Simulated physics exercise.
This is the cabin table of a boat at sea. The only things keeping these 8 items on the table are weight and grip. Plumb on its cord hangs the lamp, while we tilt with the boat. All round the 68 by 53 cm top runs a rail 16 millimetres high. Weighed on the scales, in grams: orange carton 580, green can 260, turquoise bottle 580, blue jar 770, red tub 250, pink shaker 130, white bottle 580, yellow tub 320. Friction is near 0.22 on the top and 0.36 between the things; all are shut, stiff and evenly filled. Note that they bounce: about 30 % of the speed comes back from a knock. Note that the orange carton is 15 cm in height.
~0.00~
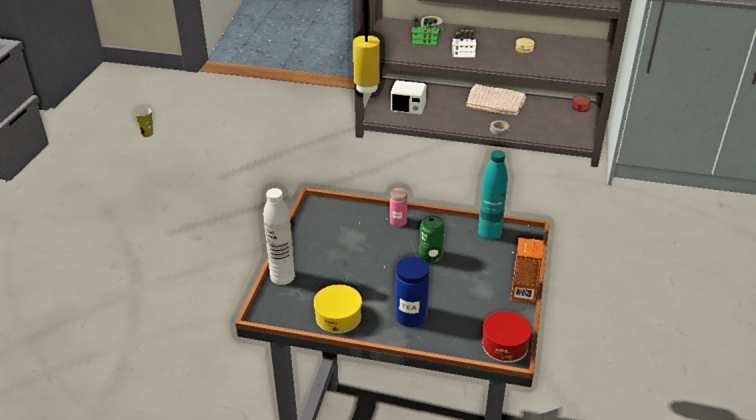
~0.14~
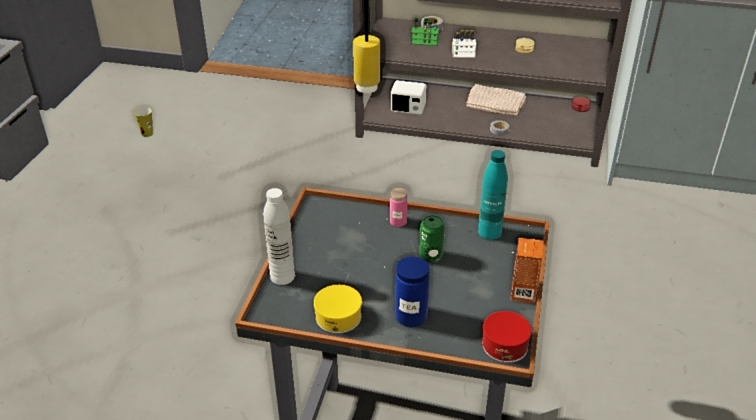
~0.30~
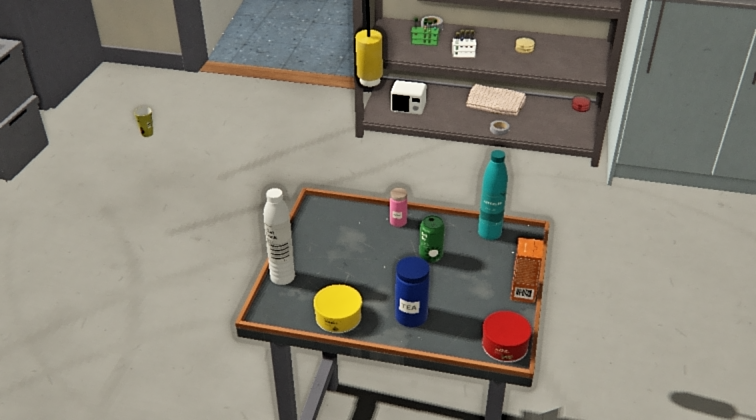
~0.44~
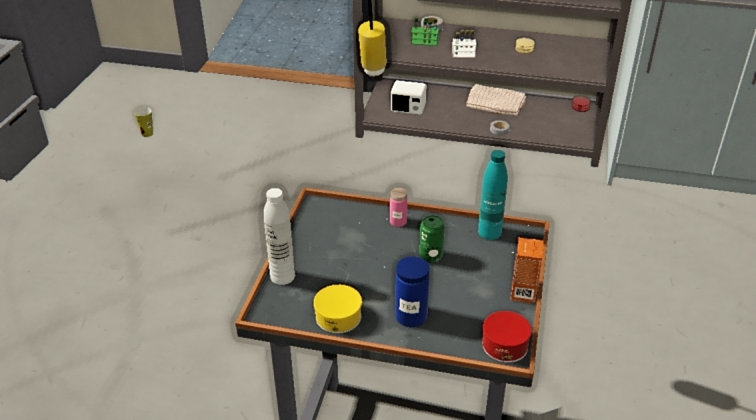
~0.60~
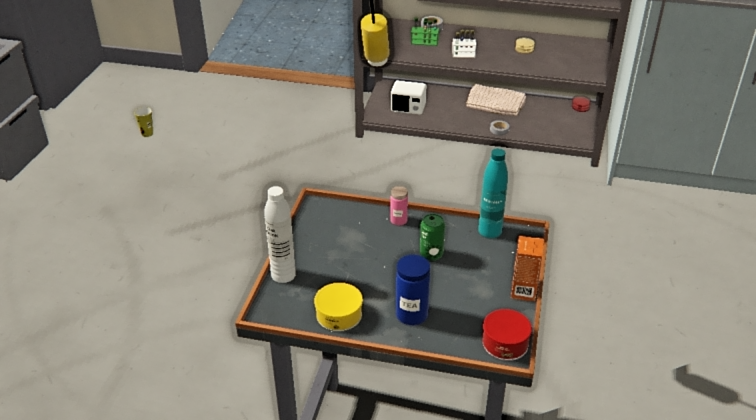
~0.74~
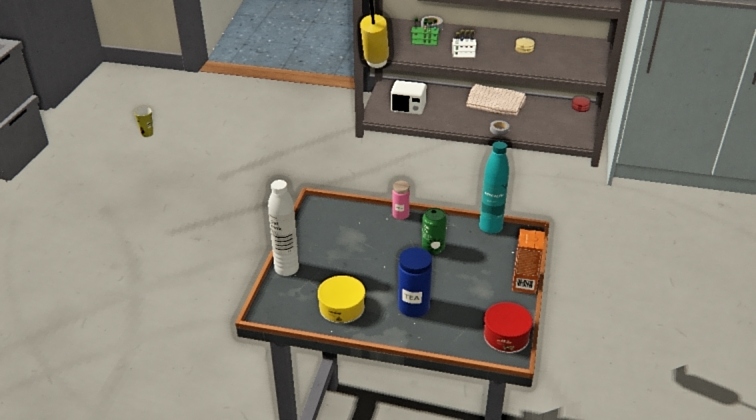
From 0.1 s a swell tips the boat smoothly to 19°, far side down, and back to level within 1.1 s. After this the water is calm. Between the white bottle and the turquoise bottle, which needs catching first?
Of the two named, the latter.
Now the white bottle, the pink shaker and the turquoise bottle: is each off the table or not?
Outcome: The white bottle remains on its support; the pink shaker remains on its support; the turquoise bottle departs its support.
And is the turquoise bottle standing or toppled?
Here's what happens: The turquoise bottle comes down.
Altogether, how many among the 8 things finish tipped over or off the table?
The tally is 1.
Around 0.94 s, boat heeled 9°, far side down; turquoise bottle now off the table; white bottle shifted 10 cm near (291, 213); orange carton shifted 10 cm.
Around 1.24 s, boat level; white bottle shifted 13 cm near (295, 204); orange carton shifted 13 cm; blue jar shifted 13 cm.
Finally (1.7 s), off the table, turquoise bottle; not toppled but over 5 cm from the start, orange carton, green can, blue jar, red tub, white bottle and yellow tub; pink shaker still in place (within 5 cm). Final places as that camera would see them, white bottle near (295, 204). White bottle was never lost; turquoise bottle went at 0.90 s.
